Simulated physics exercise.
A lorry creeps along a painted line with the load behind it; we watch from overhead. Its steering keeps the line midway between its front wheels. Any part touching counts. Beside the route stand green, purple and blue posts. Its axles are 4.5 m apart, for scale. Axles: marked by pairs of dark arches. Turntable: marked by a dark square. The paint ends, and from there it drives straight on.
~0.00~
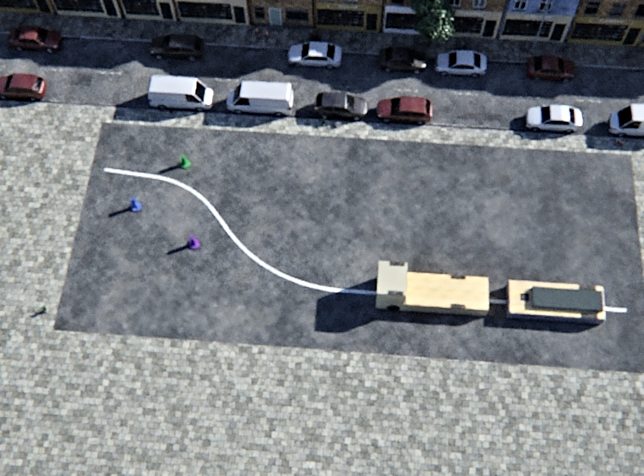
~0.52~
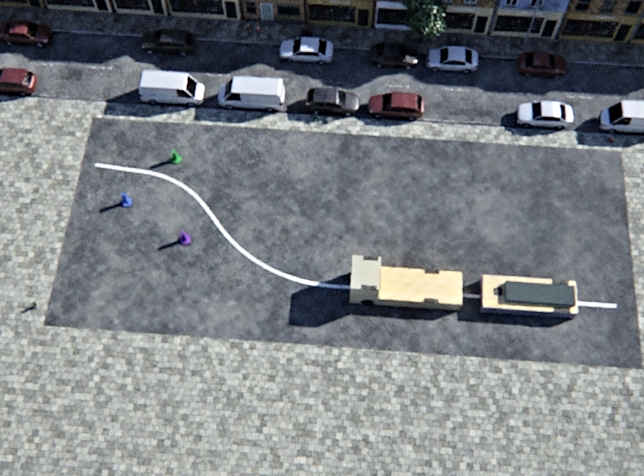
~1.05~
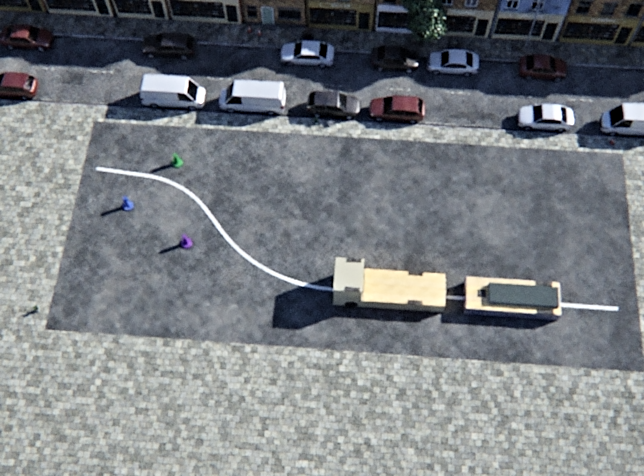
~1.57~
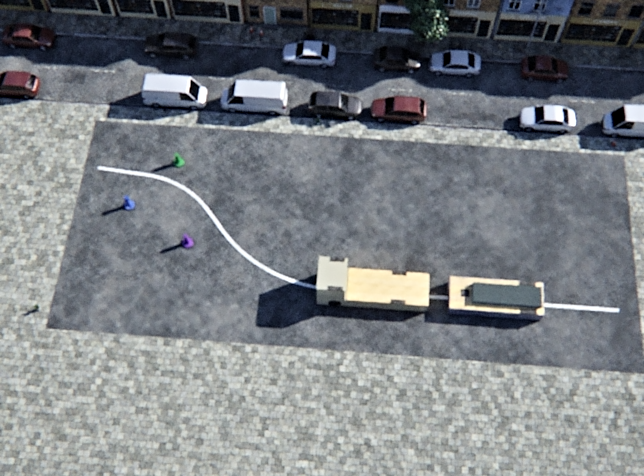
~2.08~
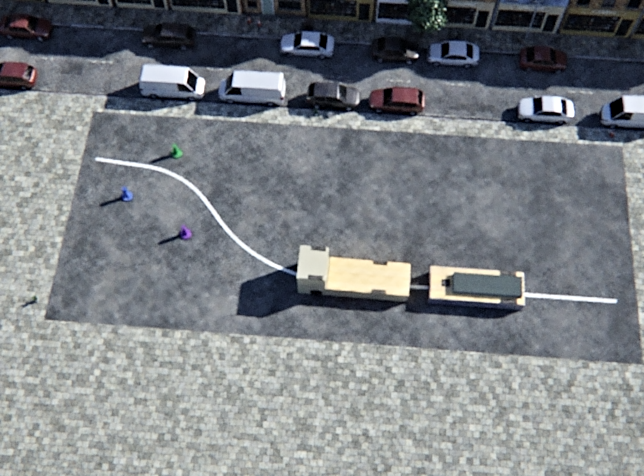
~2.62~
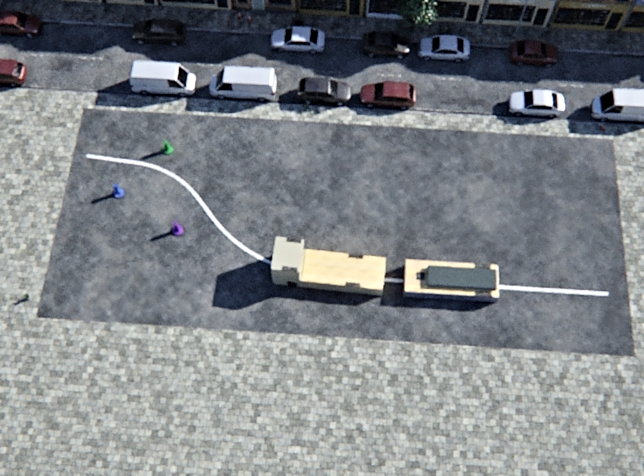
Lorry towing a loaded trailer creeping left along a curving white line on dark paving, with green, purple and blue posts beyond.
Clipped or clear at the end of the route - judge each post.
Green - clipped, purple - clear, blue - clear.
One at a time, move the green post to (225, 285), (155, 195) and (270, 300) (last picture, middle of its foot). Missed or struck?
One: Stays safe. Two: Gets hit. Three: Stays safe.
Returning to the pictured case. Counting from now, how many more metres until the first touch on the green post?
13.0 m.
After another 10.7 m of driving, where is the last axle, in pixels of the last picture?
Somewhere around pixel (342, 265).
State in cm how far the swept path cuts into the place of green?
Roughly 20 for green.
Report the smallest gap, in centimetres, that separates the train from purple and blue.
Purple: 70; blue: 20.
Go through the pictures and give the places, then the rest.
The first frame shows nose (379, 286); last axle (589, 302); still straight; green (184, 162), purple (194, 242), blue (135, 204); 1 trailer.
The second frame shows nose (353, 281); last axle (561, 296); still straight.
The third frame shows nose (337, 283); last axle (545, 298); still straight.
The fourth frame shows nose (320, 282); last axle (528, 298); still straight.
The fifth frame shows nose (301, 271); last axle (509, 287); turned 1°.
The sixth frame shows nose (277, 262); last axle (483, 280); turned 3°; green (167, 147), purple (177, 228), blue (118, 191).
Then, 5.8 s in, the last axle is at (382, 272) of the last picture, 10 cm off the line; purple has been passed with 70 cm to spare.
Then, 8.0 s in, the last axle is at (313, 256) of the last picture, 95 cm off the line; the lorry has hit green.
Then, 15.1 s in, the last axle is at (124, 165) of the last picture, 100 cm off the line; blue has been passed with 20 cm to spare.
Then, 17.5 s in, the last axle is at (55, 149) of the last picture, 40 cm off the line; 1 of 3 struck in all.
